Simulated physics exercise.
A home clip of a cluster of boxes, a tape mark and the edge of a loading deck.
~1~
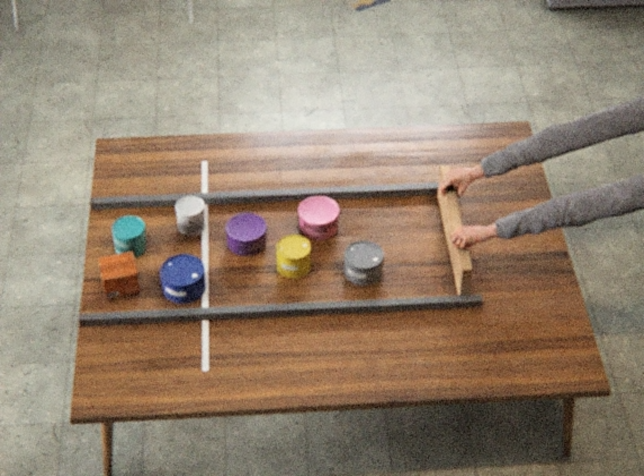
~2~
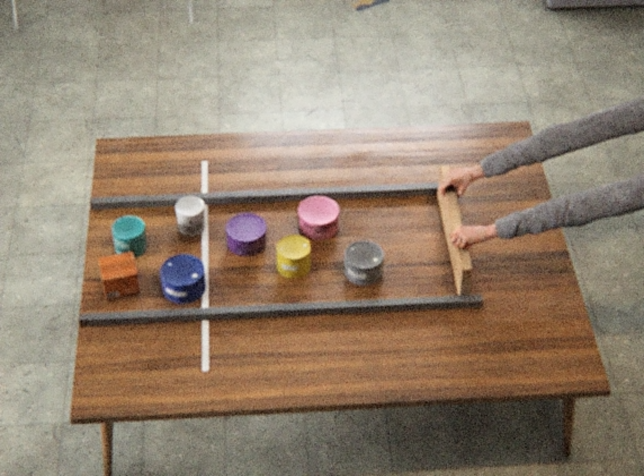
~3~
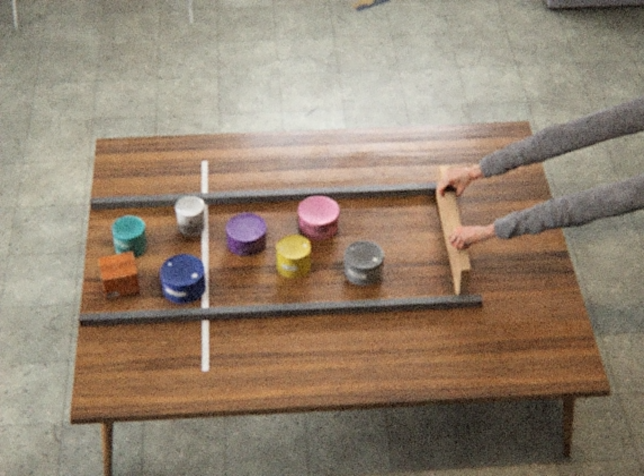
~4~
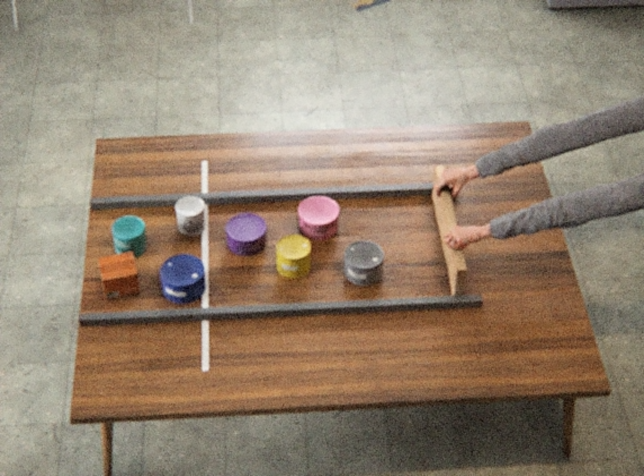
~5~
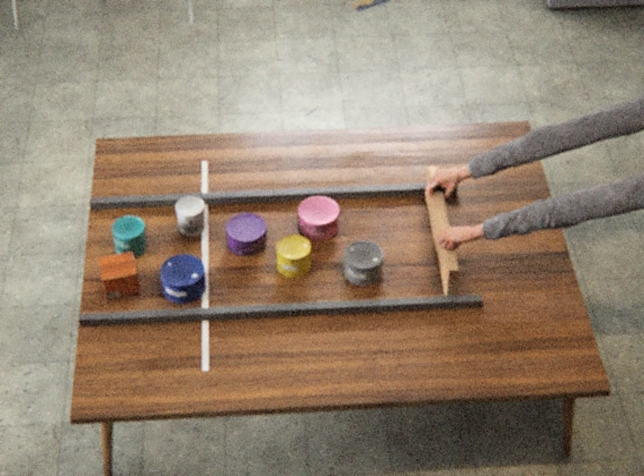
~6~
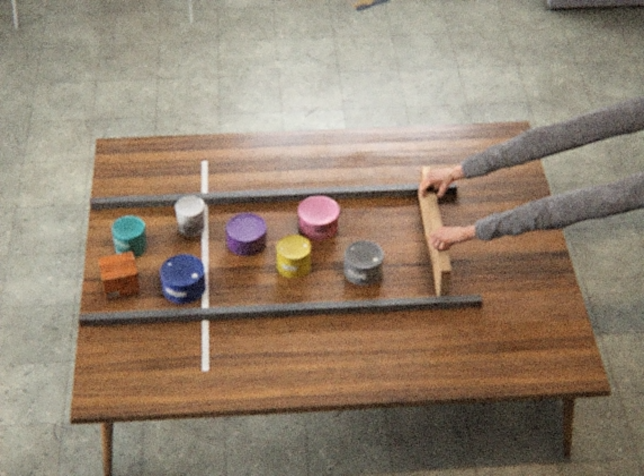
A wooden plank held upright by two hands slides slightly left between two dark rails on a wooden table, while the orange box and the colourful round containers around the white tape line stay still.
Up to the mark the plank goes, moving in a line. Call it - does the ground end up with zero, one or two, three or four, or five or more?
The ground ends up with zero.
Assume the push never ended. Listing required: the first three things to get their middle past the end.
Earliest first, the order is the turquoise pail, the orange box, the purple pail.
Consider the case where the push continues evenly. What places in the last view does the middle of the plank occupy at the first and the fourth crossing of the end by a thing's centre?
The middle sits near (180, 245) at the first moment and near (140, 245) at the second.
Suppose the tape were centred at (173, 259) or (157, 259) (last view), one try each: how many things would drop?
Well, you'd get 1 the first time and 2 the second time.
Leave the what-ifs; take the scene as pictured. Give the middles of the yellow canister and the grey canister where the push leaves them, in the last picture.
The yellow canister at (154, 261), the grey canister at (185, 275).
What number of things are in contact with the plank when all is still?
Number: 2.
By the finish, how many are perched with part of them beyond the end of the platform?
It's 0.
Early on, none off yet; orange box at rest near (119, 275); turquoise pail at rest near (130, 238); blue canister at rest near (183, 279).
Finally, the number that fall off is zero.
